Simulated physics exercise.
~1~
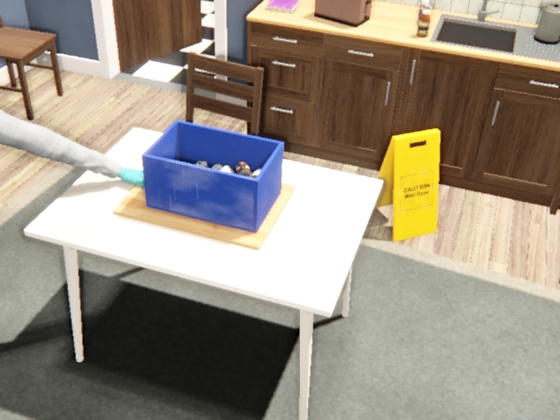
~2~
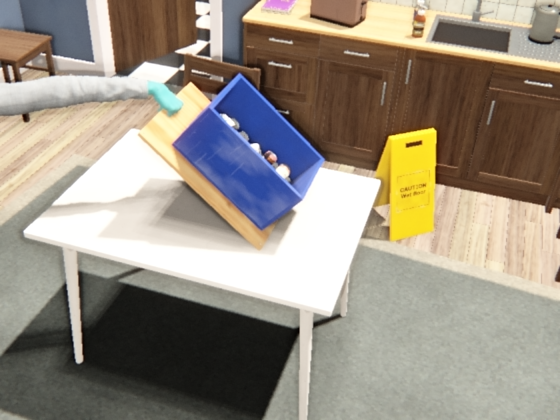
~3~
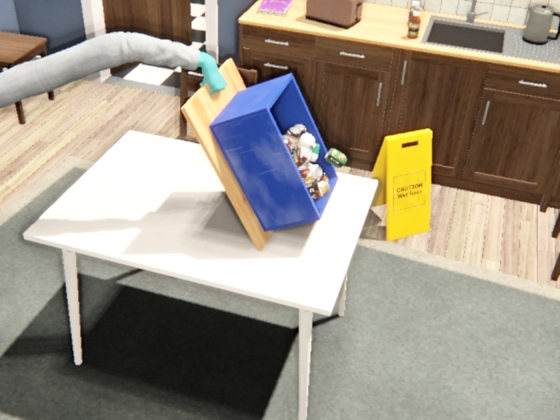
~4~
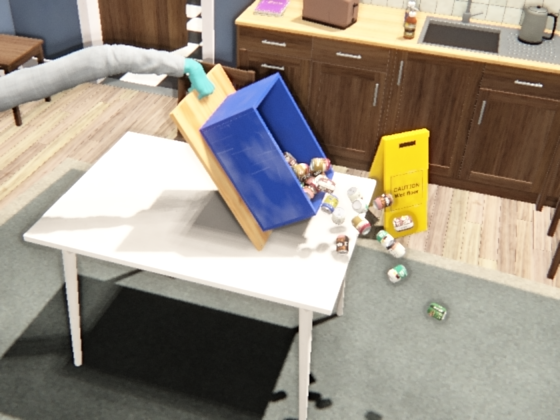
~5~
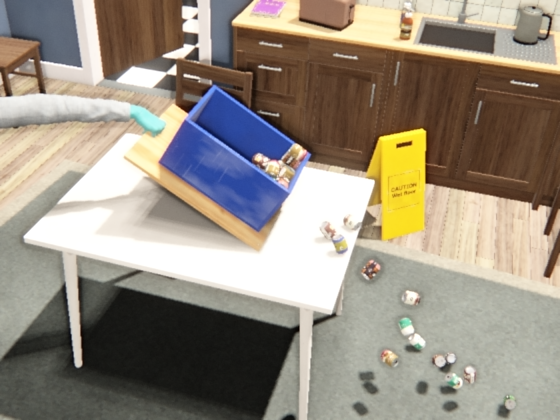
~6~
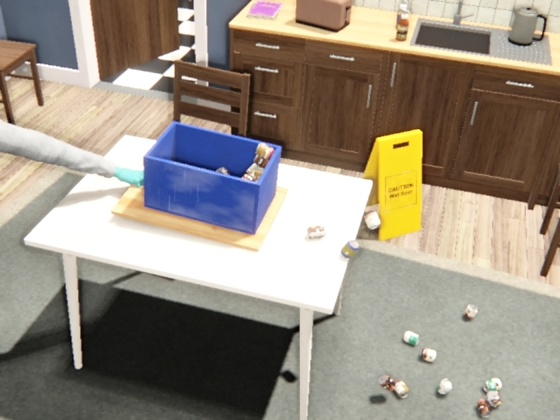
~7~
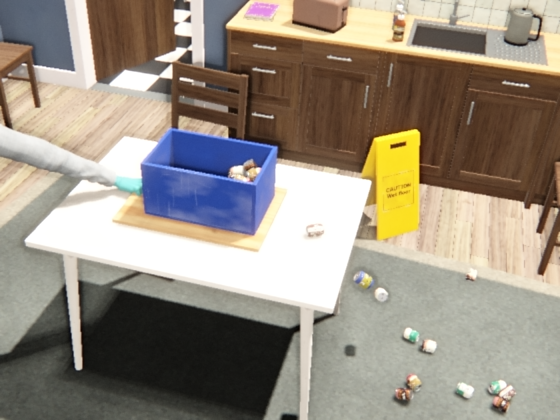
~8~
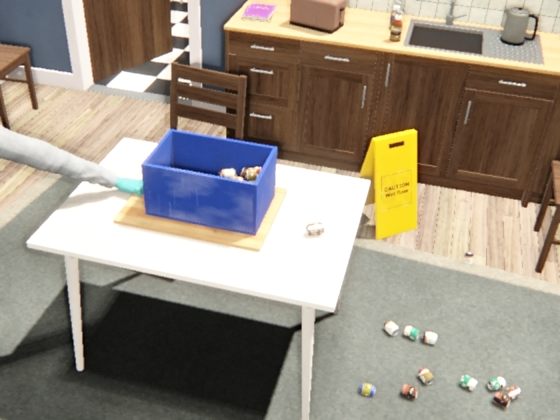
The clip opens on a blue basket of mini cans sitting on a wooden board on a white table, with a grey arm's teal hand at the board's left end. The arm raises that end, and the board and basket tilt steeply to the right together. The cans slide toward the low side, and some spill over the rim, tumbling off the table toward the rug near a yellow caution sign. The arm then lowers the board flat again. At the end, cans remain in the upright basket, one lies on the tabletop, and others are scattered across the rug.
